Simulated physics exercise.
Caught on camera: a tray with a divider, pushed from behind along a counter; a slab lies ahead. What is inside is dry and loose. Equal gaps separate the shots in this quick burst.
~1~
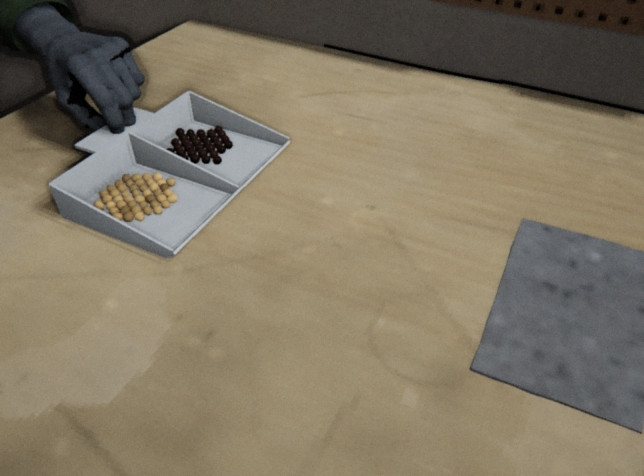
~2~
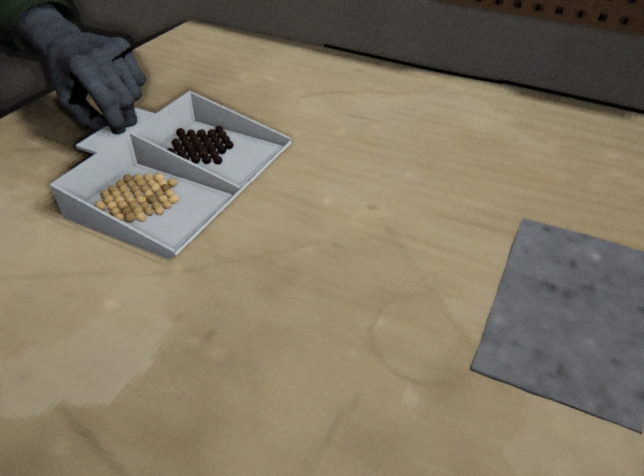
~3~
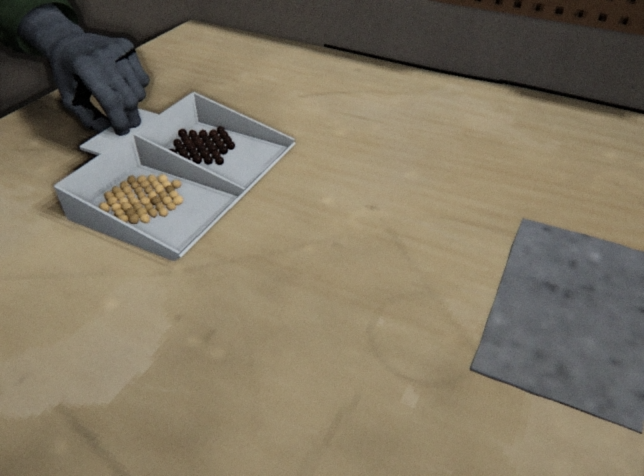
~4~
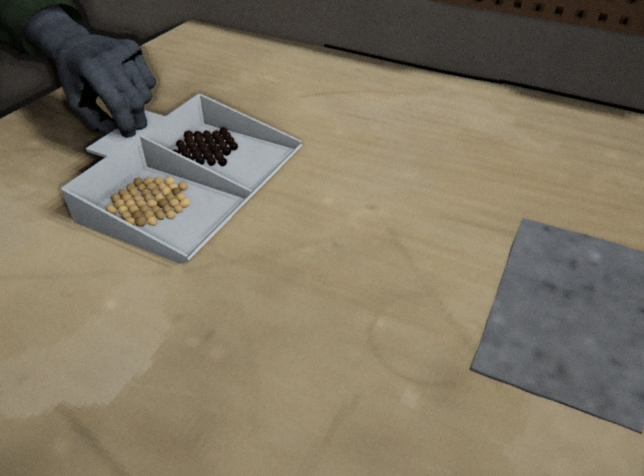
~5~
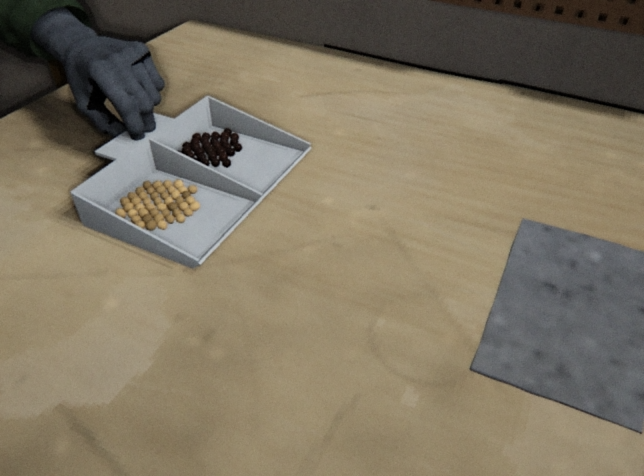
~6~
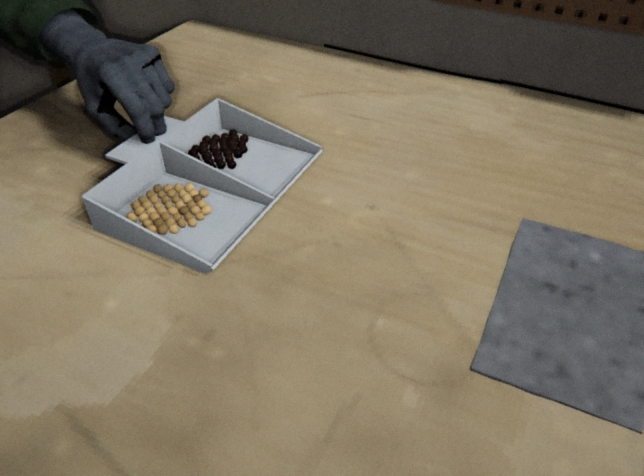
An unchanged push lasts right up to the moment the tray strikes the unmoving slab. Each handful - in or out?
Front handful: In; back handful: In.
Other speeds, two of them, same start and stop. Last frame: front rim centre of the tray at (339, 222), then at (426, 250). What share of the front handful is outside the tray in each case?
Lab note: Share about 0 per cent at the first pace, 30 per cent at the second.
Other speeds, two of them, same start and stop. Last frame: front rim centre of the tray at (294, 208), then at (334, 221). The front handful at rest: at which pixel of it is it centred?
It would come to rest near (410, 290) the first time and near (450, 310) the second.
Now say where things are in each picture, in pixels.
In the first frame, front rim at (239, 190), at rest; slab at (564, 347); front handful at (136, 194), some dried chickpeas; back handful at (196, 143), some chocolate balls.
In the second frame, front rim at (241, 191), hardly any of the way covered; back handful at (197, 143).
In the third frame, front rim at (245, 192), hardly any of the way covered; front handful at (142, 196).
In the fourth frame, front rim at (252, 194), a small part of the way covered; back handful at (201, 144).
In the fifth frame, front rim at (263, 198), a small part of the way covered; front handful at (158, 202).
In the sixth frame, front rim at (274, 202), a small part of the way covered; slab at (564, 347); front handful at (169, 206); back handful at (214, 148).
Then, 0.42 s past the last view, tray still sliding, front rim near (374, 234); front handful all inside; back handful all inside.
Then, 0.94 s past the last view, tray stopped at the slab; front handful all inside, moved towards the front rim; back handful all inside.
Then, 1.15 s past the last view, tray stopped at the slab; front handful all inside, moved towards the front rim; back handful all inside, moved towards the front rim.
Finally, tray stopped at the slab; front handful all inside, moved towards the front rim; back handful all inside, moved towards the front rim.
